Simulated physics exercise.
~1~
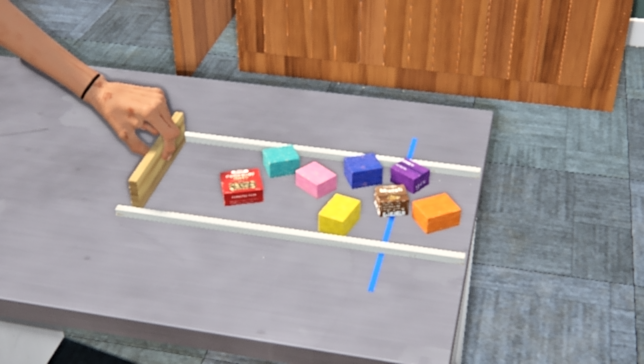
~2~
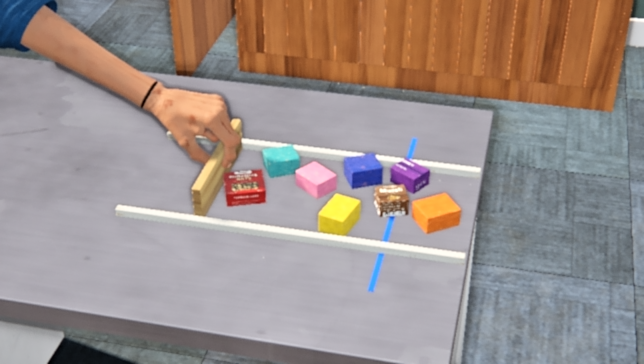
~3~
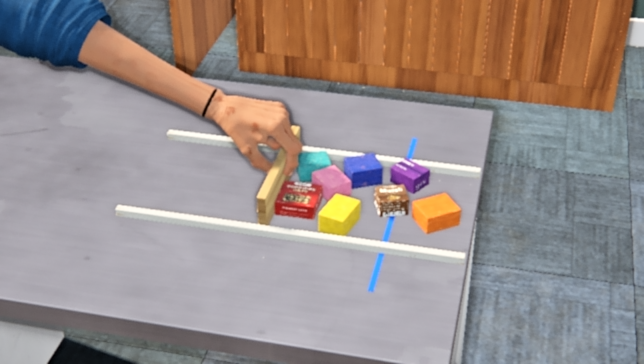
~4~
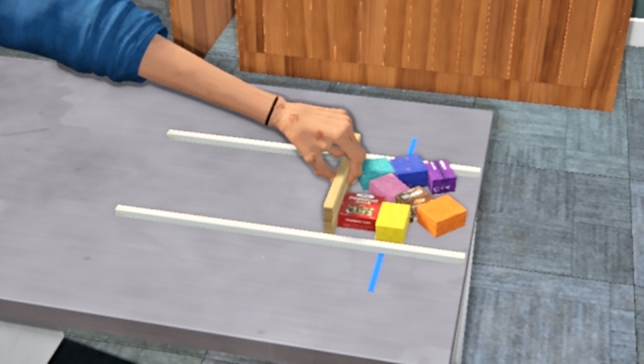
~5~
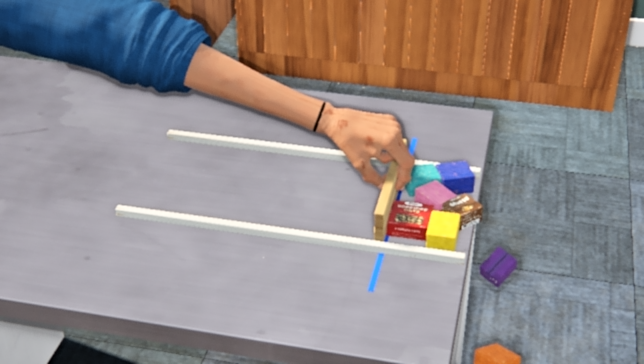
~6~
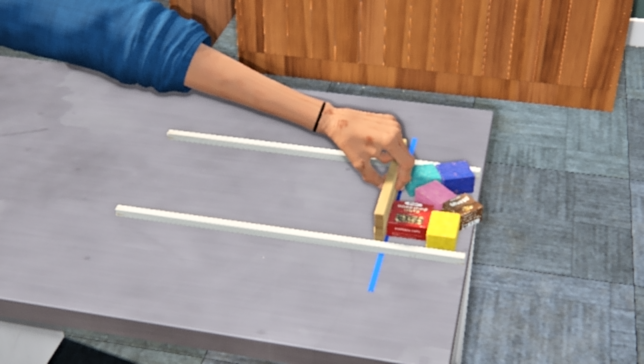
Hand sliding a wooden board rightward between white rails, bunching small colourful boxes until purple and orange ones drop off the table.
